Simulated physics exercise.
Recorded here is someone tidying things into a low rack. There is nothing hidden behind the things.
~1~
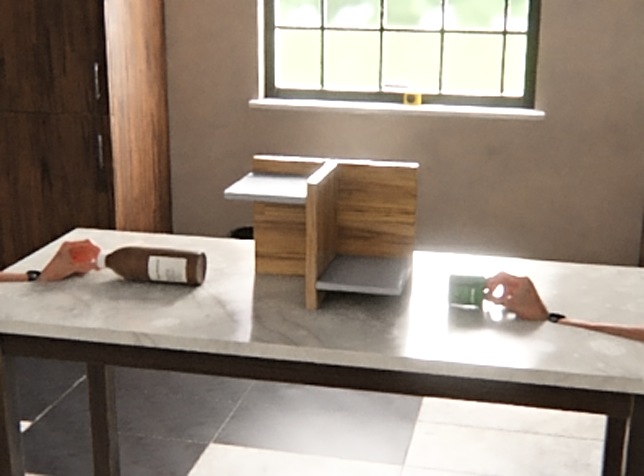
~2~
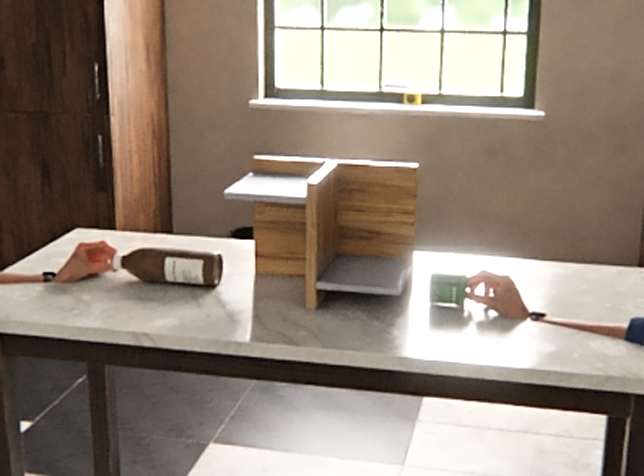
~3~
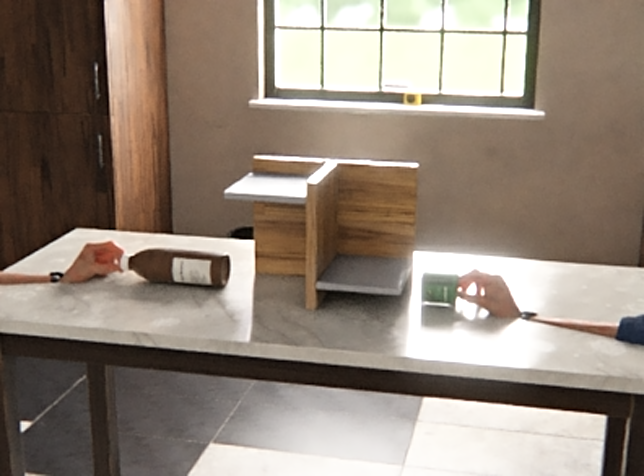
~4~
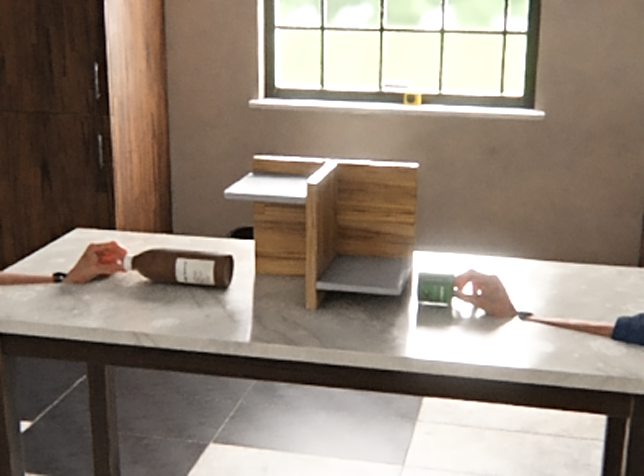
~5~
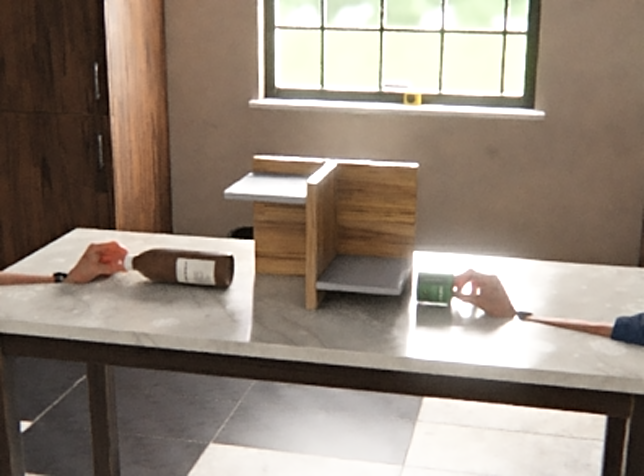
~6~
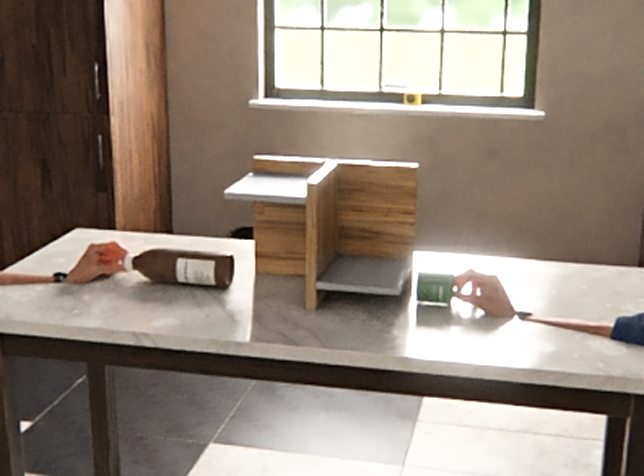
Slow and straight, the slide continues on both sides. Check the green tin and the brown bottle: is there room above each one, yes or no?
Green tin - no; brown bottle - yes.
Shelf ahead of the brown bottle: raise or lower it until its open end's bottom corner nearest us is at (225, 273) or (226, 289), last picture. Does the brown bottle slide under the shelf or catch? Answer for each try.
In the order given, it bumps the shelf, then bumps the shelf.
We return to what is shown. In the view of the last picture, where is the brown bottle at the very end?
Looks like it settles somewhere around (256, 272).
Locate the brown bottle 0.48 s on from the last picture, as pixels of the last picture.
Somewhere near (205, 268) in the last view.
Then, 0.48 s later than the last frame, green tin stopped at the opening near (425, 286); brown bottle sliding up to the opening near (205, 268).
When it is over, the green tin is too tall, near (425, 286); the brown bottle clears the shelf, near (256, 272).
